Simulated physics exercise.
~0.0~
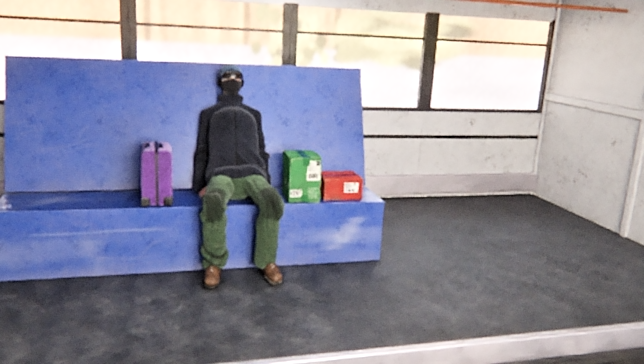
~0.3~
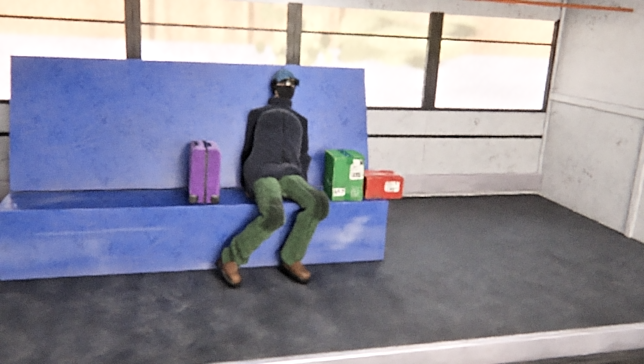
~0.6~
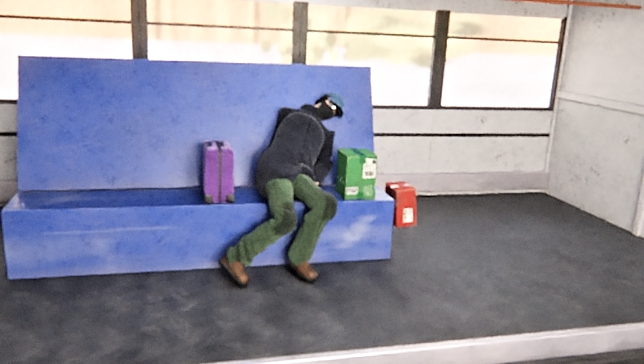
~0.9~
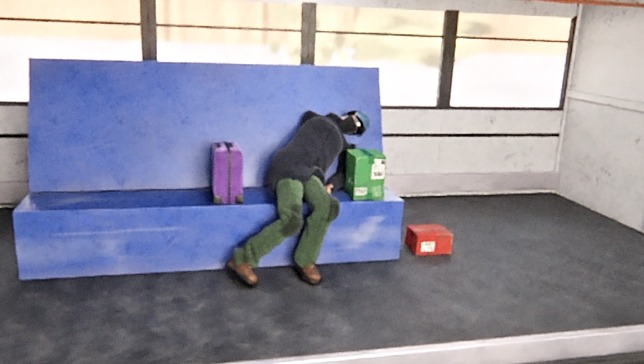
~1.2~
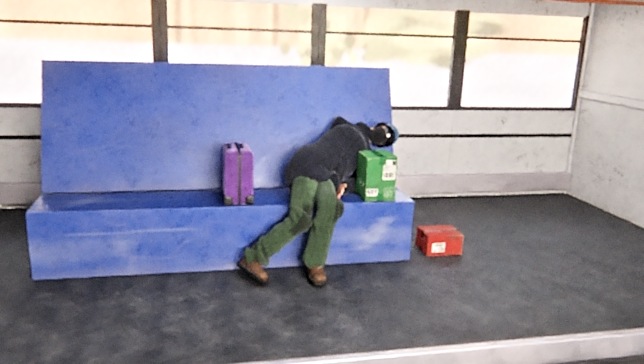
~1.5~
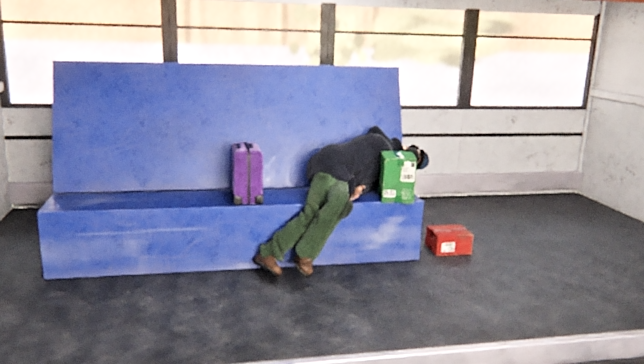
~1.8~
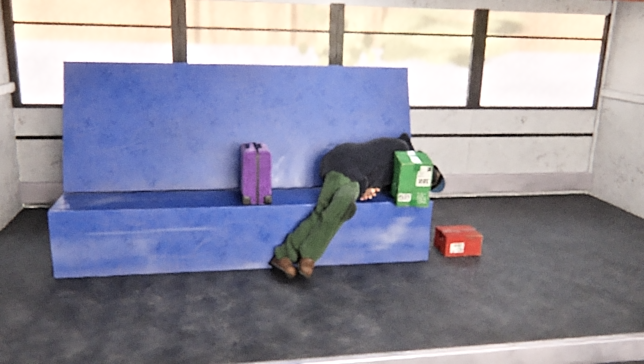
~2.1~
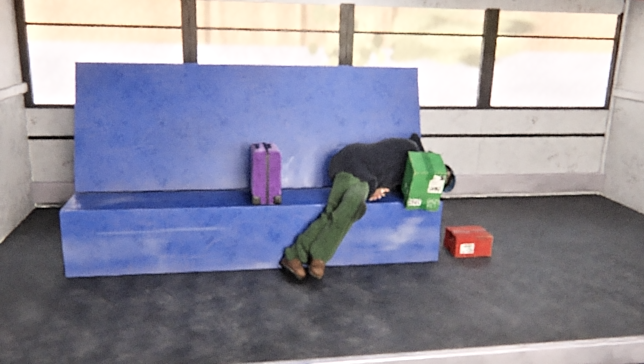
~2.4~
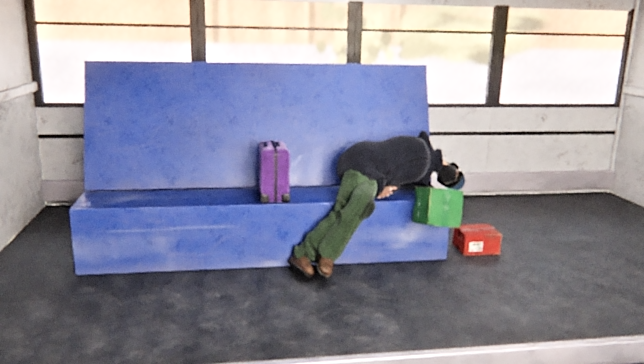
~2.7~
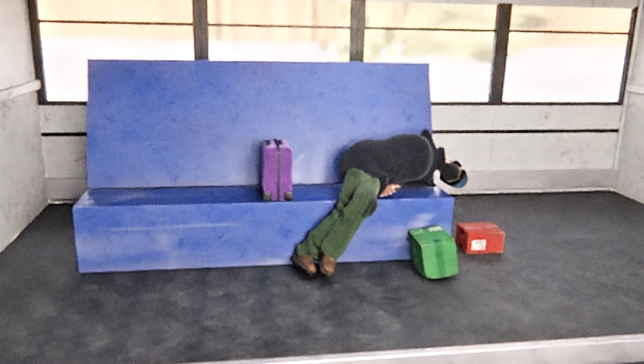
To begin with, a commuter in a dark jacket and green trousers sits slumped on a blue bench, with a purple case on the left and a green pack and a red carton on the right. The commuter and the loose things slide right along the seat, and the red carton tips off the end, landing overturned on the floor. The commuter topples sideways against the green pack, arms and legs limp. Pushed toward the edge, the pack leans, then drops off too. Finally, the commuter lies across the bench end, hips still on the seat, while the purple case stays upright.
